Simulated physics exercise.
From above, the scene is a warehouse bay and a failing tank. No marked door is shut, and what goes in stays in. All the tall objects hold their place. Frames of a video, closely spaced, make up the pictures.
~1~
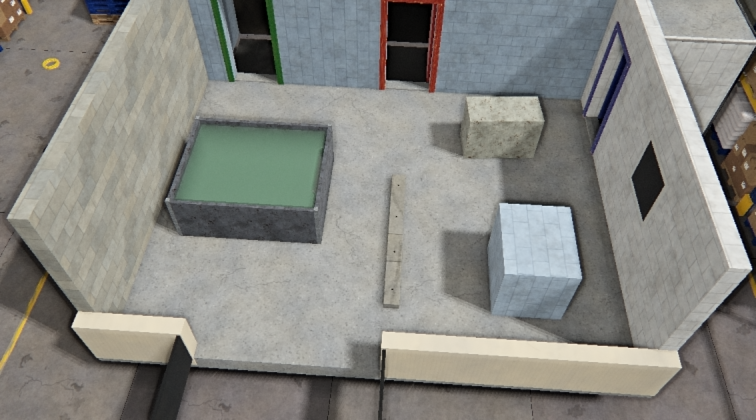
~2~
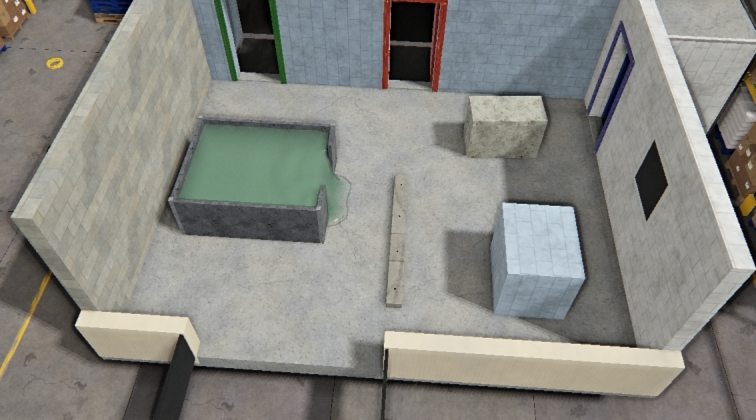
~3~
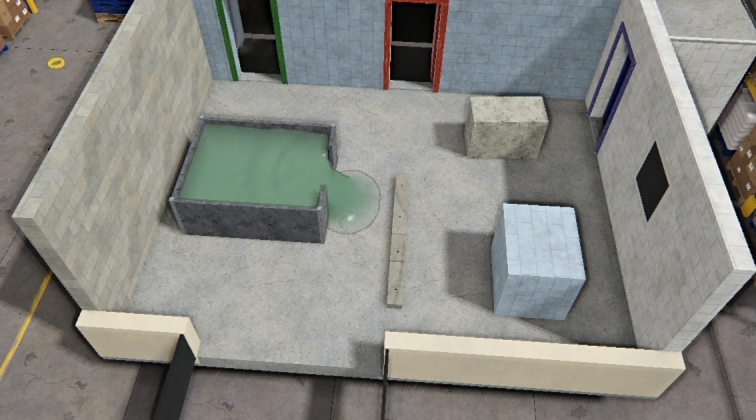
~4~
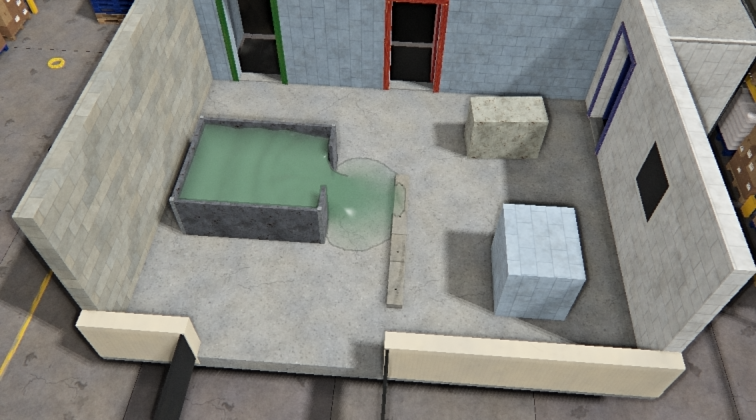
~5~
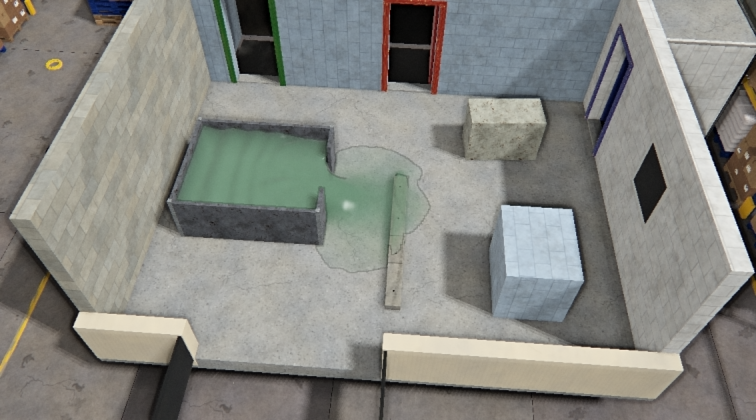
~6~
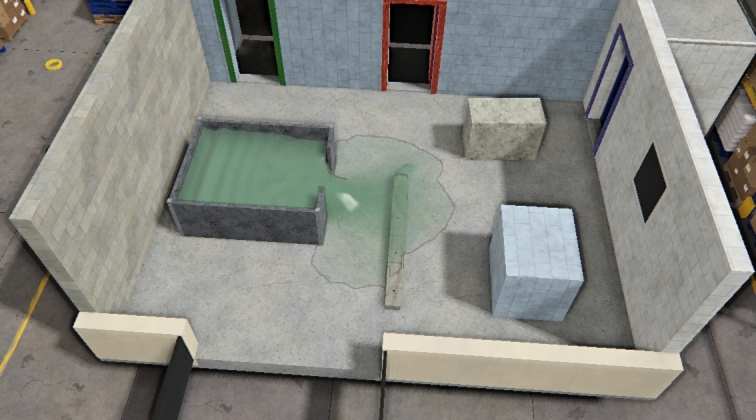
We see a tank of still green water in a walled warehouse bay; then water pours through a gap in its right side, spreading across the floor, reaching a low narrow barrier and extending around and past it.
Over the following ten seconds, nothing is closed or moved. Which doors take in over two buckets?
One by one: The green door is not swamped; the red door is swamped; the blue door is swamped.
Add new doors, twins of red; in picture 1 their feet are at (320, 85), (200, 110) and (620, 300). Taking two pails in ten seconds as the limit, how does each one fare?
First ends up below, second ends up below, third ends up above.
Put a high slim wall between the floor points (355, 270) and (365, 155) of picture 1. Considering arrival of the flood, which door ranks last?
Answer: The blue-painted one.
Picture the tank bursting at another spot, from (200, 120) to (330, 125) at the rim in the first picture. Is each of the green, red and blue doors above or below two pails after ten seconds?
Result: Green goes past the limit; red goes past the limit; blue goes past the limit.
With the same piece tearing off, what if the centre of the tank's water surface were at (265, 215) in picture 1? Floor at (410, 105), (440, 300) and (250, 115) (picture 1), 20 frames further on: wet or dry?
My reading is hit by the flood first, hit by the flood next and missed by the flood last.
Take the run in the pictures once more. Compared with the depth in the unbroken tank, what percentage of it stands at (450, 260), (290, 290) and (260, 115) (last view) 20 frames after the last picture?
In order: 4, 0, 0 %.
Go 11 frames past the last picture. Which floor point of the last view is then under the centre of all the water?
Point: (337, 201).
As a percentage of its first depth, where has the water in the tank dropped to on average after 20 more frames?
Somewhere around 44 %, give or take.
A moment on, water covers 30 % of the floor; the green door not reached, the red door not reached, the blue door not reached.
Next, water covers 45 % of the floor; the green door not reached, the red door wet at the sill, nothing in, the blue door not reached.
Then, water covers 60 % of the floor; the green door not reached, the red door under two buckets in, the blue door under two buckets in.
Later, water covers 75 % of the floor; the green door wet at the sill, nothing in, the red door over two buckets in, the blue door over two buckets in.
In the end, water covers 85 % of the floor; the green door wet at the sill, nothing in, the red door over two buckets in, the blue door far over two buckets in.
